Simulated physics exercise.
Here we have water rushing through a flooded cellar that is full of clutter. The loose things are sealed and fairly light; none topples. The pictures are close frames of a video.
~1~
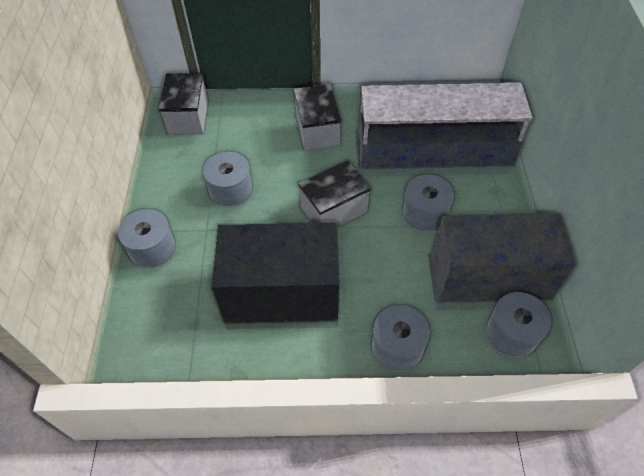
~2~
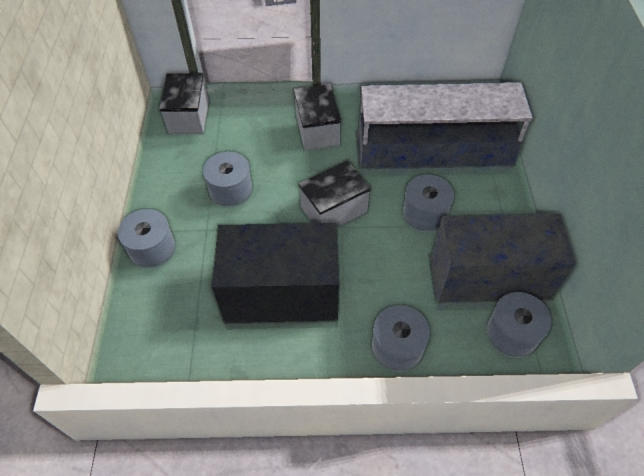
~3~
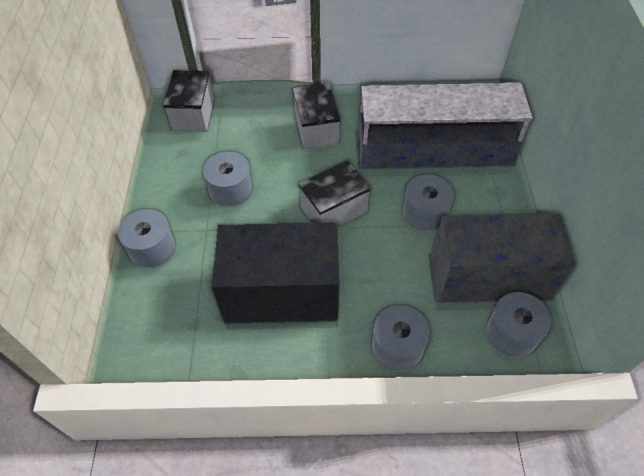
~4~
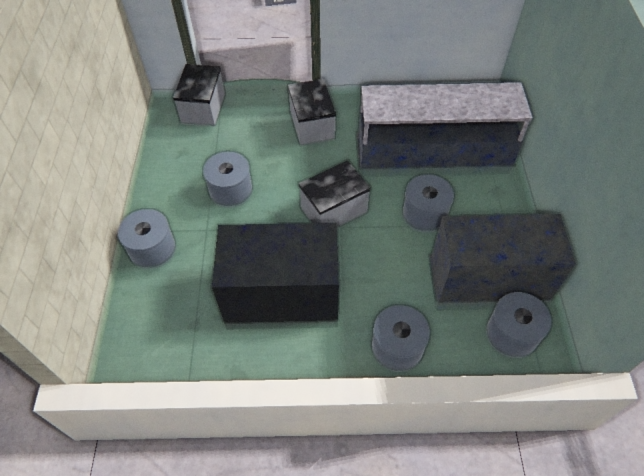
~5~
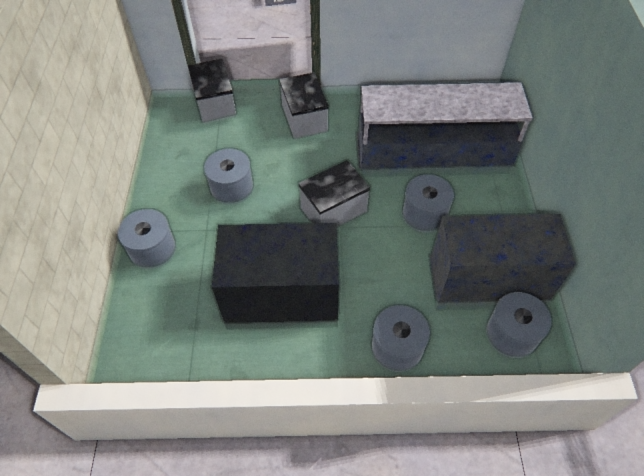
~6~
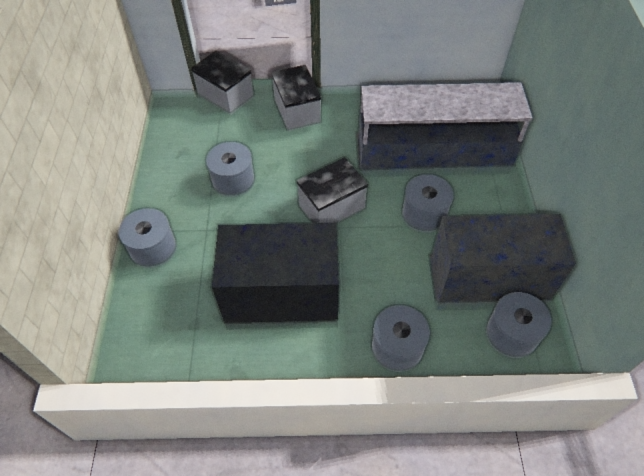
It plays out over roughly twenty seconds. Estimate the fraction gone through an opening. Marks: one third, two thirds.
Share: At least two thirds.
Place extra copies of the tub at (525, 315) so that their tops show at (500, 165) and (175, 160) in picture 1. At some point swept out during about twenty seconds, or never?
In turn: Inside, gone.
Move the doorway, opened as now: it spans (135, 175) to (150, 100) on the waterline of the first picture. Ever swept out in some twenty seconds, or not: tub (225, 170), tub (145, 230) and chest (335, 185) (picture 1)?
In that order: Carried outside, gone, gone.
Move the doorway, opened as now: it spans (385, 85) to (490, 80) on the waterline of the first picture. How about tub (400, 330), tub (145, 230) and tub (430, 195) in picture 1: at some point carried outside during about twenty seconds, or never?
As listed: Kept in, stays, still in.
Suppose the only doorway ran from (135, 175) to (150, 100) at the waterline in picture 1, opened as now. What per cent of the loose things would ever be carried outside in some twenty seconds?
Some 80 per cent.
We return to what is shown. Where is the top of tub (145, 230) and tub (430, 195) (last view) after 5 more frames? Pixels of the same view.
Close to (152, 188) and (403, 187).
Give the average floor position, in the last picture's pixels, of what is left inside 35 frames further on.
Close to (404, 281).
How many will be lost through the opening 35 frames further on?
6 of them.
A moment on, 2 of 8 are out; 6 afloat.
Next, 4 of 8 are out; 4 afloat.
Later, 6 of 8 are out; 2 afloat.
In the end, 6 of 8 are out; 2 afloat.
